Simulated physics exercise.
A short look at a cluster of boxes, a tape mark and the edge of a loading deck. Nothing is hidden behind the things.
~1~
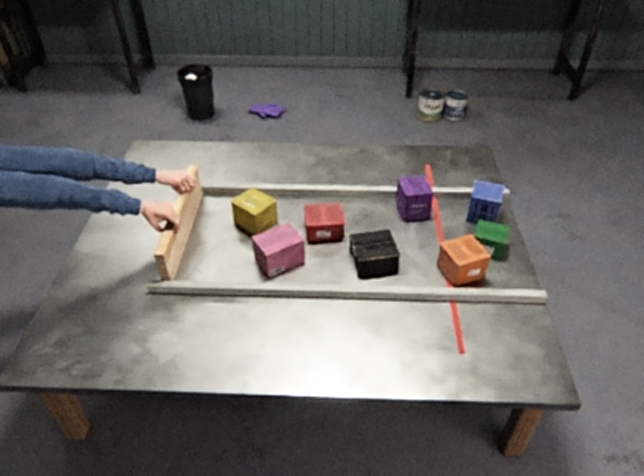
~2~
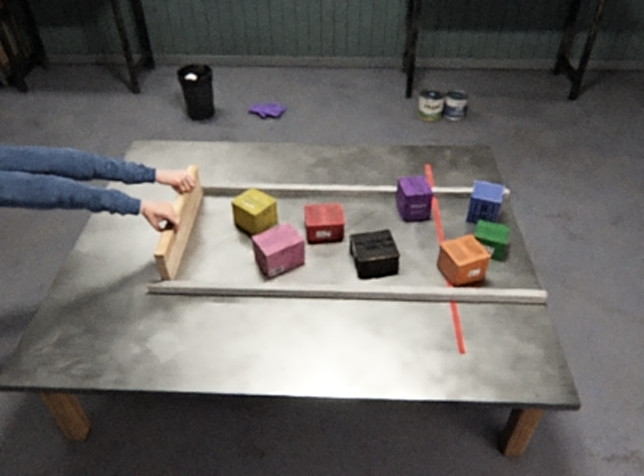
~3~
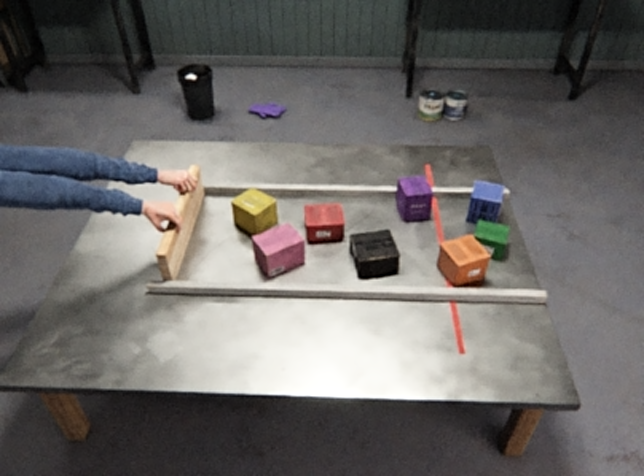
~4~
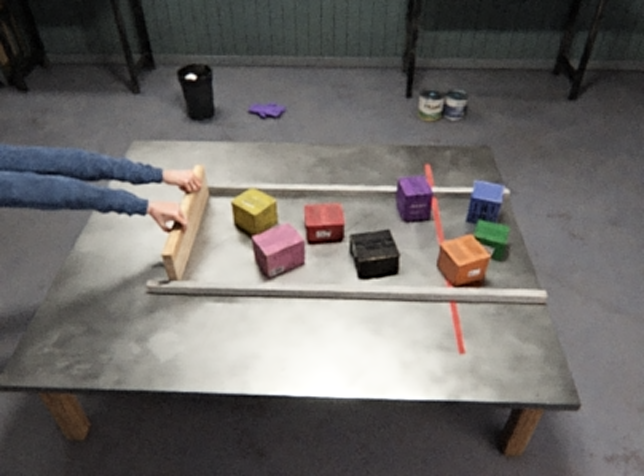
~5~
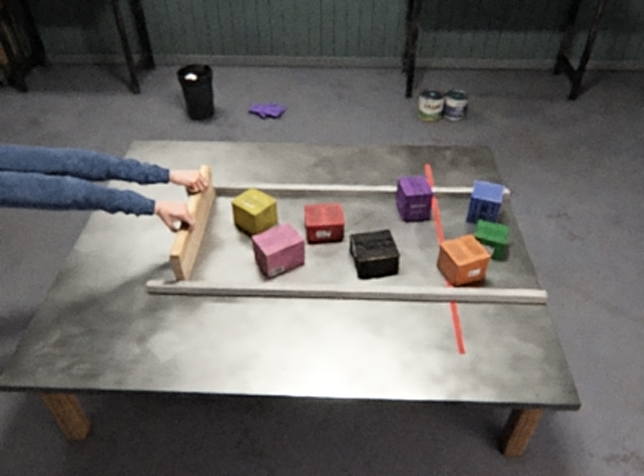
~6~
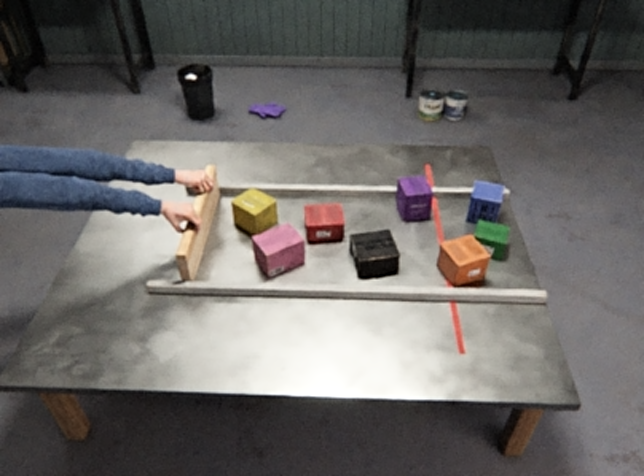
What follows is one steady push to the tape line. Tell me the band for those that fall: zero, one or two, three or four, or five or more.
As it turns out, the number that fall off is one or two.
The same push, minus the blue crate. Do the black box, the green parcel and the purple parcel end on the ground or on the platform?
The black box is kept, the green parcel stays on, the purple parcel survives.
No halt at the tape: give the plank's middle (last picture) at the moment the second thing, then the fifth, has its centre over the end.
About (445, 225), then (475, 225).
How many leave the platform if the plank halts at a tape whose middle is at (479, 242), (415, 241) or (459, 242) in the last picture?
In that order 5, 0 and 2.
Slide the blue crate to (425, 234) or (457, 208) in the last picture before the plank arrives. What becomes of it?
Place by place, it remains up; remains up.
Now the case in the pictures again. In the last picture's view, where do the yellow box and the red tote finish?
Near (456, 208) and (460, 237).
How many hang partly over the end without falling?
1 of them.
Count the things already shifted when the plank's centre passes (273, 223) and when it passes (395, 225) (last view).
At the one place 3, at the other 6.
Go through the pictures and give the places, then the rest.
In the first picture, blue crate (485, 204); green parcel (490, 240); orange tote (462, 261); plank (181, 221); tape (442, 241).
In the second picture, green parcel (490, 240); red tote (324, 223).
In the third picture, orange tote (462, 261); purple parcel (414, 199).
In the fourth picture, blue crate (485, 204); pink box (279, 250).
In the fifth picture, green parcel (490, 240); black box (374, 253).
In the sixth picture, blue crate (485, 204); green parcel (490, 240); orange tote (462, 261); plank (200, 221); tape (442, 241).
Soon after, none off yet; blue crate at rest near (485, 204); green parcel at rest near (490, 240); orange tote at rest near (462, 261).
At rest, the number that fall off is one or two; fallen, orange tote.
